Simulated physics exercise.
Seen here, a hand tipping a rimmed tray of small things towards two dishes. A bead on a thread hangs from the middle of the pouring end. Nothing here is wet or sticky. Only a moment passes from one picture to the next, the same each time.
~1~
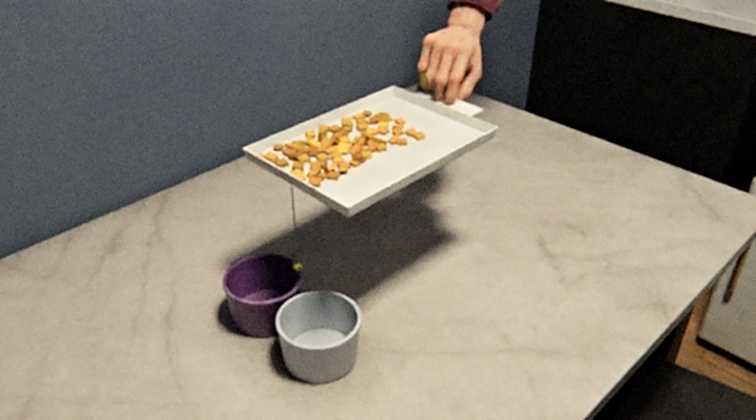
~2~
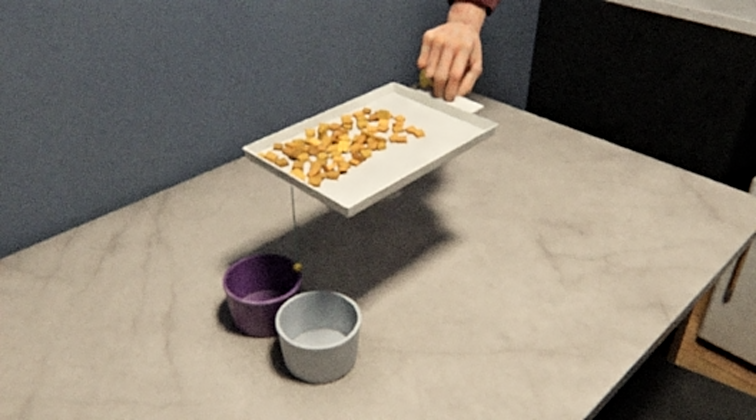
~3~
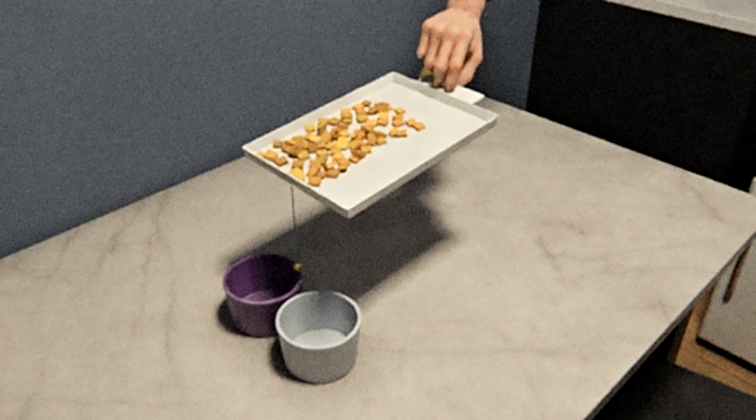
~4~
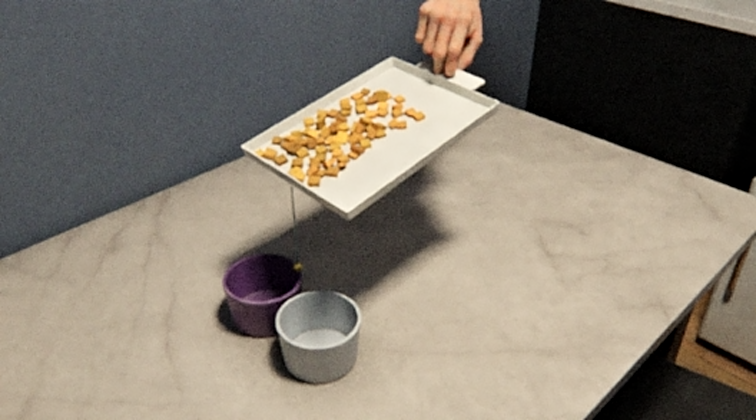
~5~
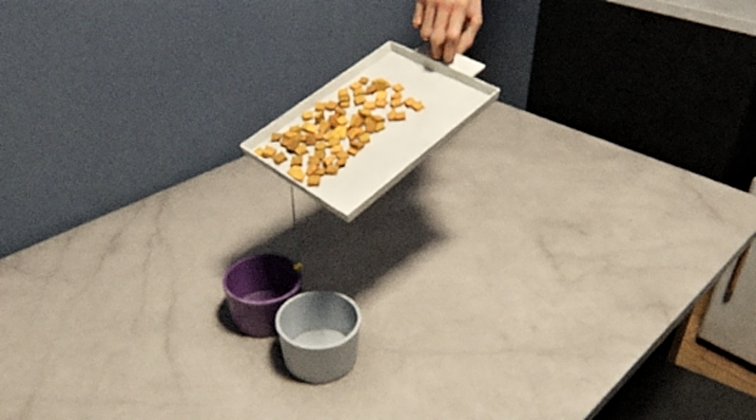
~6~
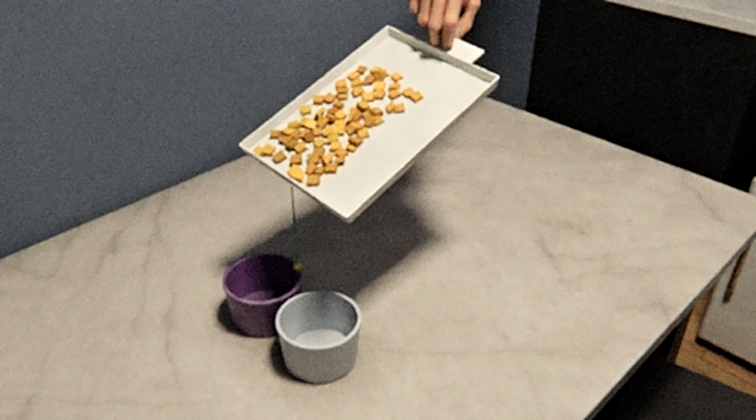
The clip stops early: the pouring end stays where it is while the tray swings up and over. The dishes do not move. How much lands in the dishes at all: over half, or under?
Caught overall: More than half.
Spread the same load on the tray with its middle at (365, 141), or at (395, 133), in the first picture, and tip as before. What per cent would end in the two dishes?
First some 80, then 90 per cent.
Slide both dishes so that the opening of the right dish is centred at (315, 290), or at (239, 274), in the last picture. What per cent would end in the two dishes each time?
Roughly 30 per cent, and 10 per cent.
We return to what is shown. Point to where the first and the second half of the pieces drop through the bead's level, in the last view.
The first part at (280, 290); the rest at (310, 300).
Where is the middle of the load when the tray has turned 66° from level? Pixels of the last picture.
Roughly at (314, 176).
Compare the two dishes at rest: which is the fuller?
The winner is the right one.
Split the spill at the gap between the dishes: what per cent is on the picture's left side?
Close to 100 per cent.
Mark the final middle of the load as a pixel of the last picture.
Around (308, 347).
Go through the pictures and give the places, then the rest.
The first picture shows corners of the pouring end at (246, 148) and (348, 205), level; middle of the load at (344, 148), cereal squares; left dish at (234, 310); right dish at (289, 354); bead on its thread at (298, 267).
The second picture shows corners of the pouring end at (246, 148) and (348, 206), level; middle of the load at (344, 146).
The third picture shows corners of the pouring end at (245, 147) and (348, 208), tipped barely, lowest at the right corner; middle of the load at (344, 142).
The fourth picture shows corners of the pouring end at (244, 146) and (347, 210), tipped a little, lowest at the right corner; middle of the load at (343, 136).
The fifth picture shows corners of the pouring end at (243, 145) and (347, 213), tipped clearly, lowest at the right corner; middle of the load at (342, 131).
The sixth picture shows corners of the pouring end at (242, 144) and (347, 215), tipped clearly, lowest at the right corner; middle of the load at (341, 125); left dish at (234, 310); right dish at (289, 354).
Soon, tray tipped steeply; most on the tray; a small part in the air.
A while on, tray tipped past a quarter turn; about two thirds on the tray; about a quarter in the right dish; a small part in the left dish; a small part outside both; a small part in the air.
Towards the end, tray tipped past a quarter turn; about two thirds in the right dish; about a quarter in the left dish; a small part outside both.
Finally, tray tipped past a quarter turn; about two thirds in the right dish; about a quarter in the left dish; a small part outside both.
